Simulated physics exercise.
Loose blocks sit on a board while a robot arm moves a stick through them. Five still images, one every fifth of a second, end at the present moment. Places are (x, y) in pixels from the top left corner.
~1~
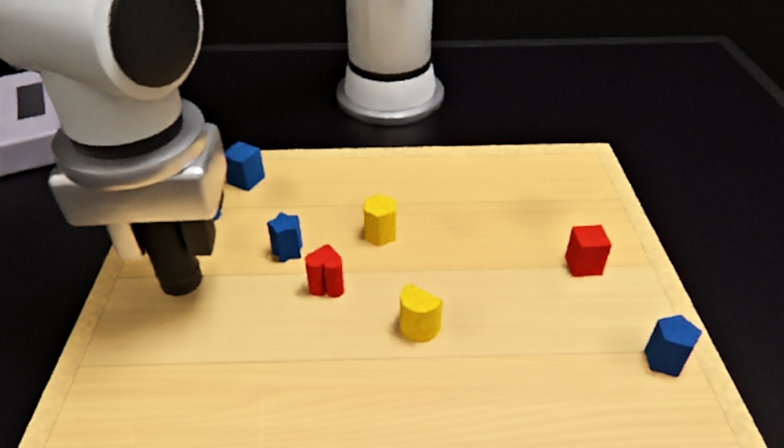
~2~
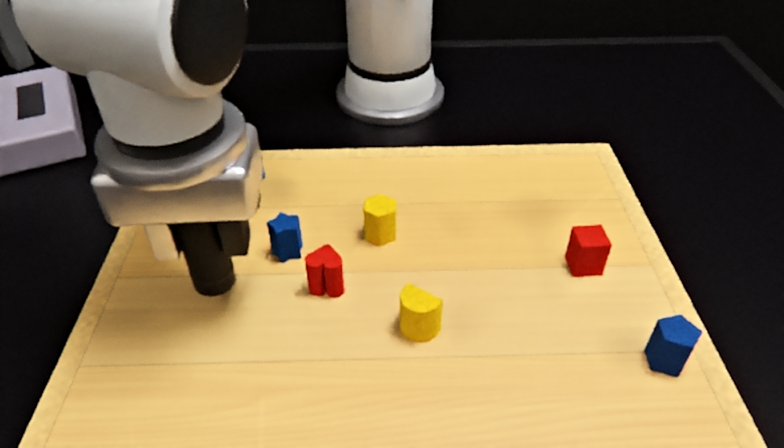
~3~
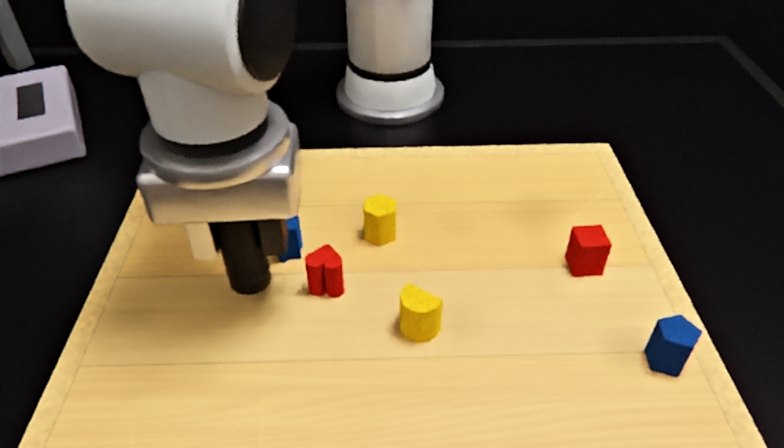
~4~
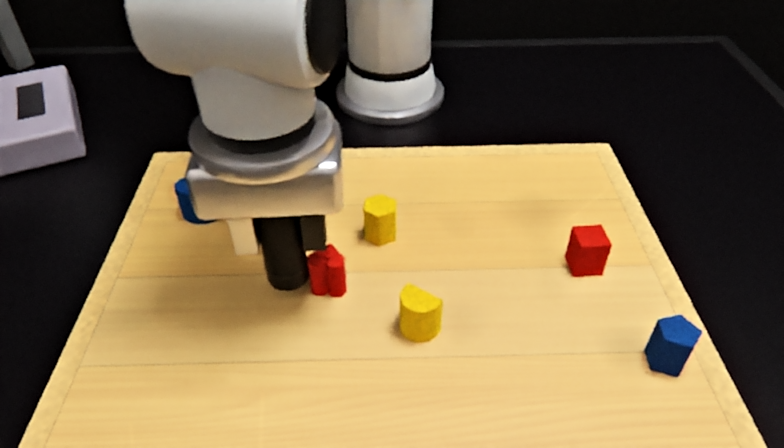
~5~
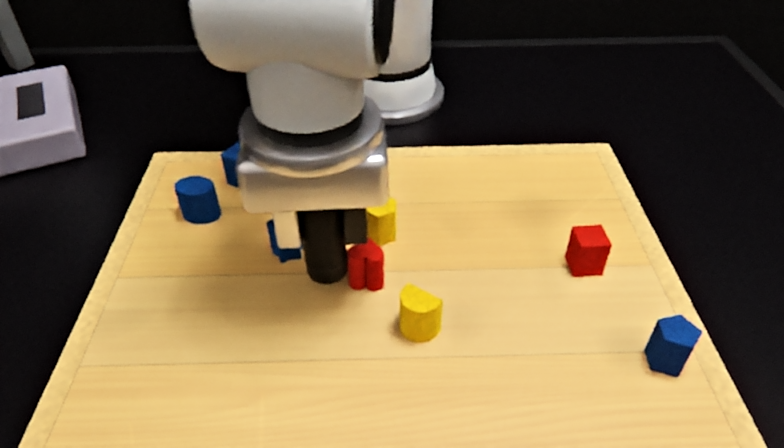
The clip opens with a robot arm holding a dark stick at the left of a wooden board scattered with blue, red and yellow blocks. The arm moves the stick steadily right until it meets the red heart block, then pushes the block a short way right, toward the yellow blocks.
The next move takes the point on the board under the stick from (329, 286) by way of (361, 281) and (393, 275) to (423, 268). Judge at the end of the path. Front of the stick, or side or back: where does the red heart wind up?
At that point it is up front.
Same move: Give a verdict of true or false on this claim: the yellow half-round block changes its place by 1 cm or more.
The statement is false.
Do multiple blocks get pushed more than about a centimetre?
No, that is not how it ends up.
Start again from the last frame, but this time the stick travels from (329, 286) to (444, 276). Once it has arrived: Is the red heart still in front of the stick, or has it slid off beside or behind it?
The stick will still be pushing it.
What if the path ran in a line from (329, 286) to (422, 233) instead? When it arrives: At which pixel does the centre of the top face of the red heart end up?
When the path ends, it will be at (411, 238).
The first path, step by step. Halfway along, stick at (377, 263); red heart at (416, 243).
At the end, stick at (424, 254); red heart at (463, 237), turned 15° clockwise; yellow hexagonal block not moved; yellow half-round block not moved.
